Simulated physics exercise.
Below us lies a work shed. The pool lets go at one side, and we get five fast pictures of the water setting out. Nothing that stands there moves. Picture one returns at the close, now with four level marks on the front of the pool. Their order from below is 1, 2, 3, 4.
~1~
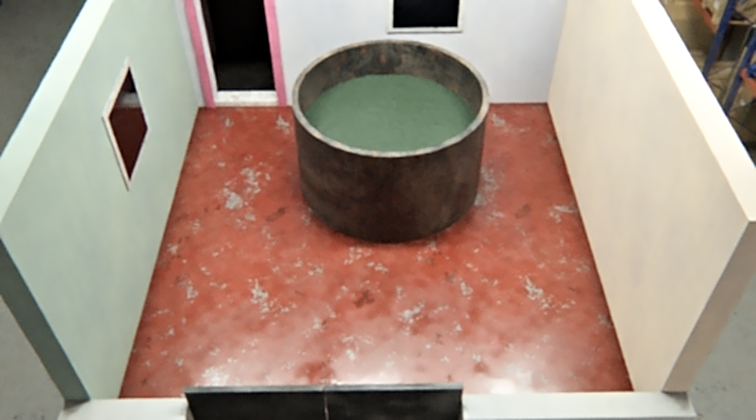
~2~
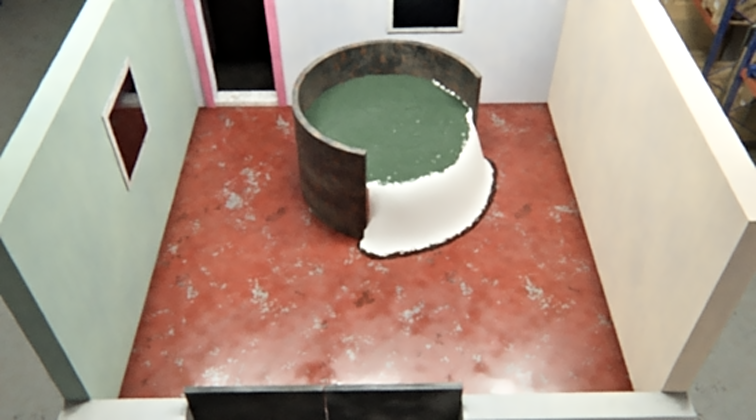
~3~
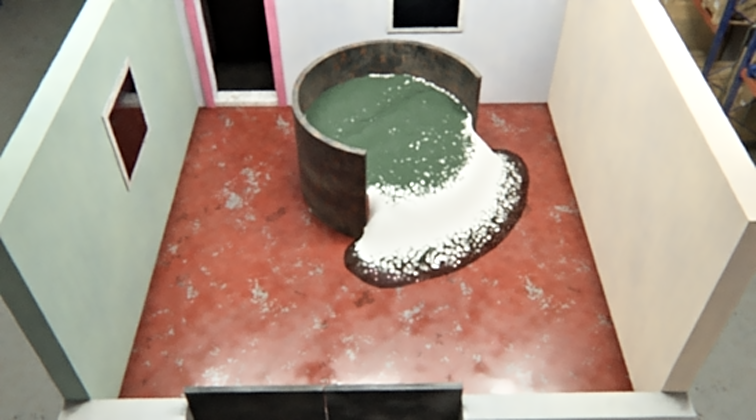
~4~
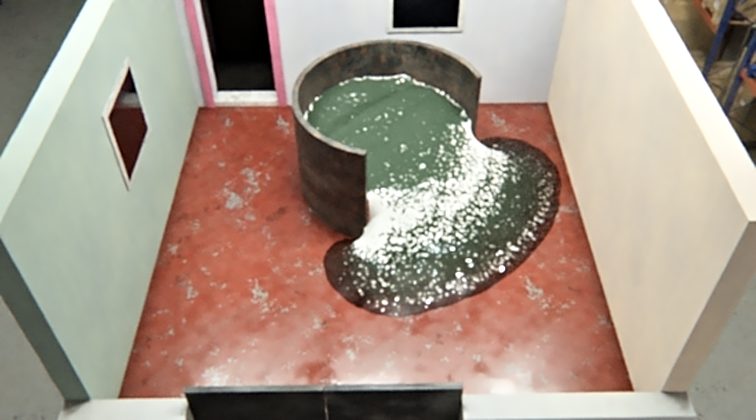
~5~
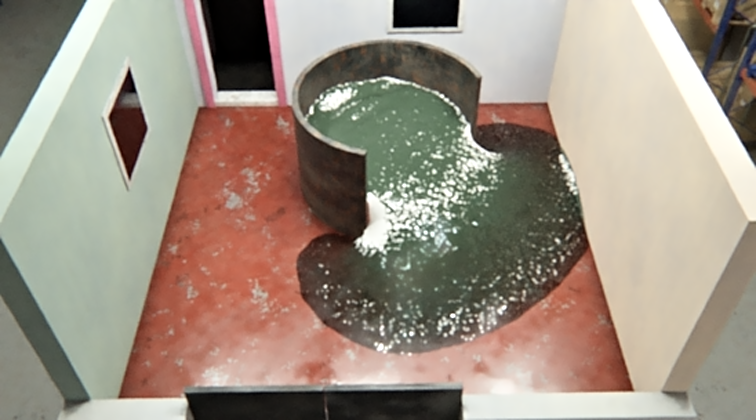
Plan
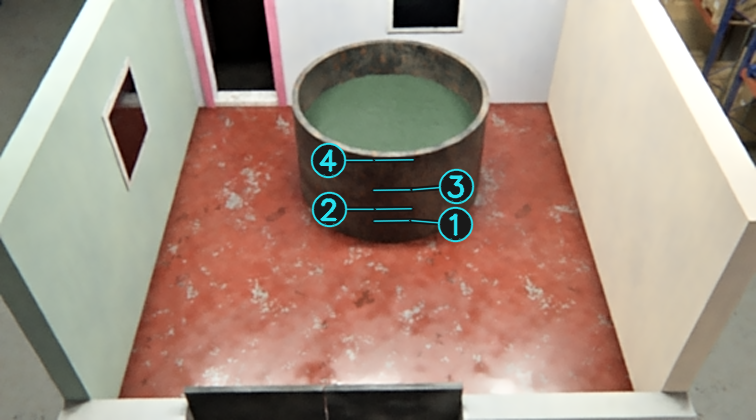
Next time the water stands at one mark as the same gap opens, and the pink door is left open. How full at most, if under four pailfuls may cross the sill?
Mark 1 just does it.
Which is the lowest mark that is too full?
Here it is mark 2.
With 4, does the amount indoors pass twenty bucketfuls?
Yes, it does.
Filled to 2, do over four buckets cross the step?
Yes, that goes wrong.
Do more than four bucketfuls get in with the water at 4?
Yes, it does.
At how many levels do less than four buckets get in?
One of the four.
In cyan, 1 at (392, 220); 2 at (392, 209); 3 at (392, 190); 4 at (393, 160); from the bottom up 1, 2, 3, 4.
If 1 is chosen, a bucket or two gets in.
If 2 is chosen, about 11 bucketfuls get in.
If 3 is chosen, dozens of bucketfuls pour in.
If 4 is chosen, dozens of bucketfuls pour in.
